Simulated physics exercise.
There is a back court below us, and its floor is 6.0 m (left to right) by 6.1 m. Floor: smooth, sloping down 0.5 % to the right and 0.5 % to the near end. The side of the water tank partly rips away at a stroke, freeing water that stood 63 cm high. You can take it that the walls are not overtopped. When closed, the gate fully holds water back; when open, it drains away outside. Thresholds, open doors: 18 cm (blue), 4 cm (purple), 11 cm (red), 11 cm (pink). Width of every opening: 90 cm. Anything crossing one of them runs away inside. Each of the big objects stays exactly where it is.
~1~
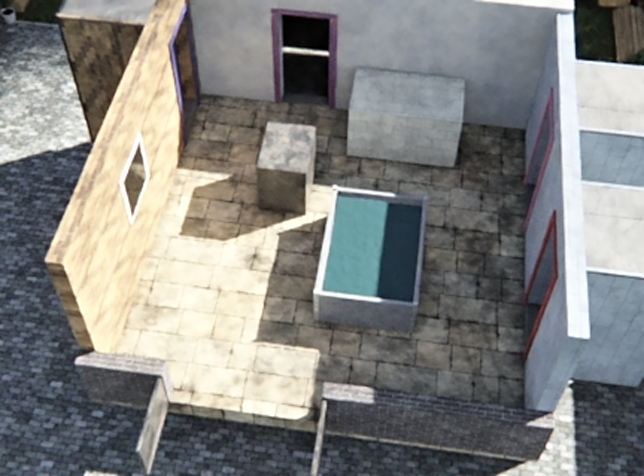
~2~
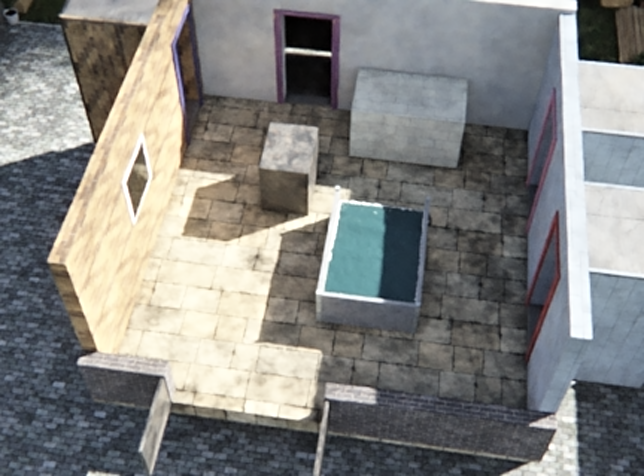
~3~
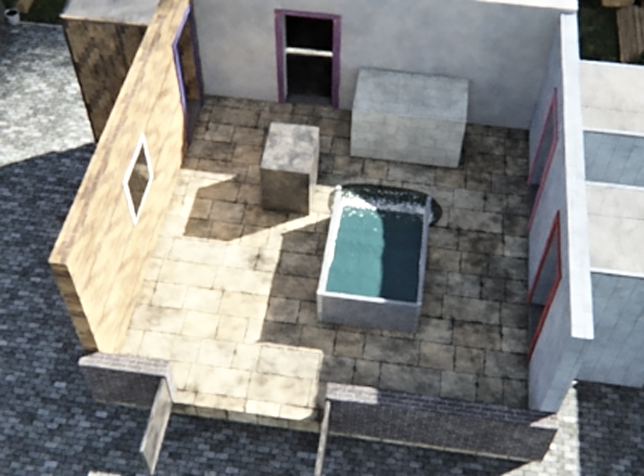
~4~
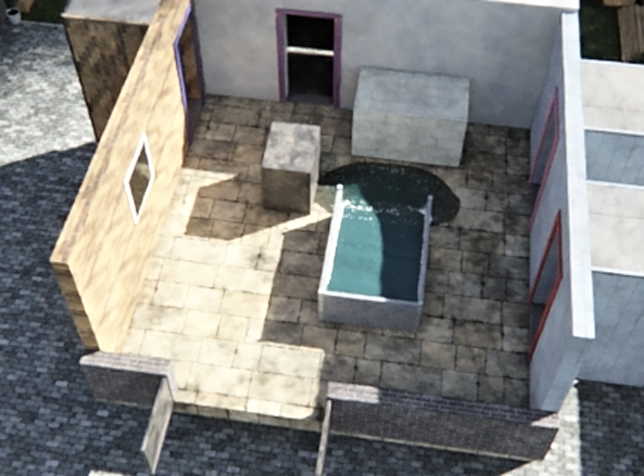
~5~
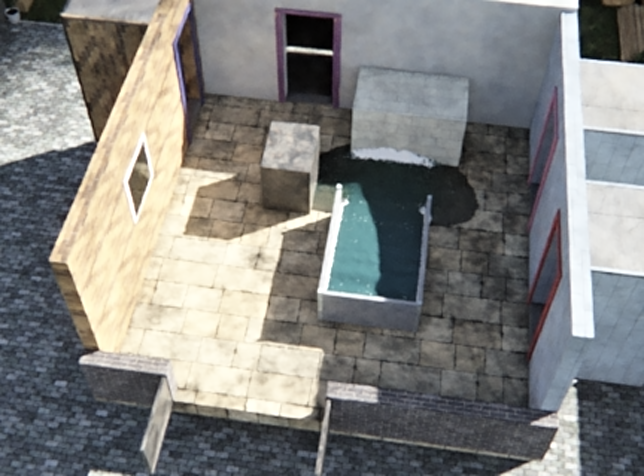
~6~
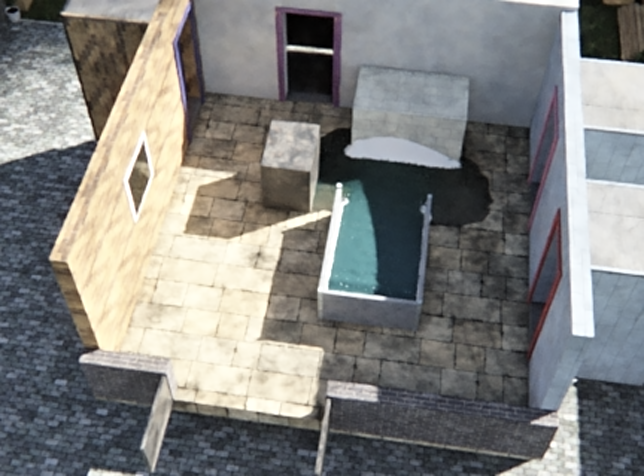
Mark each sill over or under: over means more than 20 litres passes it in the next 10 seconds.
Blue door - under; purple door - over; red door - under; pink door - over.
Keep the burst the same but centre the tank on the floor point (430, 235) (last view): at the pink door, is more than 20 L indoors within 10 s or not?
Then pink overshoots.
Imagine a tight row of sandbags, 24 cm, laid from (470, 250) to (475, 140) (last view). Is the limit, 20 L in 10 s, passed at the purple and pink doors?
Well, the purple one ends up more than allowed and the pink one ends up within bounds.
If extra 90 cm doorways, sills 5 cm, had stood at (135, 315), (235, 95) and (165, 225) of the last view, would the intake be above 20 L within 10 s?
In that order: Under, above, below.
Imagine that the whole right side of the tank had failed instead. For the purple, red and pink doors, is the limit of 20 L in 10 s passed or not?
Purple door doesn't reach it, red door surpasses it, pink door surpasses it.
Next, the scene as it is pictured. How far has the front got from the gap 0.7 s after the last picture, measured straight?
Some 3.2 metres from the gap.
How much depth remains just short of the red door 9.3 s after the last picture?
Close to 4.0 cm of depth.
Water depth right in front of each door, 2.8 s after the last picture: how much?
Door by door in cm, blue shows 15, purple shows 8, red shows 3, pink shows 19.
Then, 0.7 s after the last picture water covers 20 % of the floor and is deepest (40 cm) near (391, 161); blue door not reached, purple door 7 cm at the sill, 3 L in, red door not reached, pink door not reached.
Then, 1.5 s after the last picture water covers 30 % of the floor and is deepest (32 cm) near (391, 161); blue door 2 cm at the sill, 0 L in, purple door 8 cm at the sill, 36 L in, red door not reached, pink door 22 cm at the sill, 17 L in.
Then, 2.8 s after the last picture water covers 50 % of the floor and is deepest (20 cm) near (465, 126); blue door 15 cm at the sill, 1 L in, purple door 8 cm at the sill, 87 L in, red door 3 cm at the sill, 0 L in, pink door 19 cm at the sill, 80 L in.
Then, 5.3 s after the last picture water covers 90 % of the floor and is deepest (12 cm) near (524, 224); blue door 6 cm at the sill, 2 L in, purple door 7 cm at the sill, 123 L in, red door 4 cm at the sill, 0 L in, pink door 11 cm at the sill, 120 L in.
Then, 9.3 s after the last picture water covers 95 % of the floor and is deepest (8 cm) near (497, 429); blue door 4 cm at the sill, 2 L in, purple door 3 cm at the sill, 131 L in, red door 4 cm at the sill, 0 L in, pink door 5 cm at the sill, 121 L in.
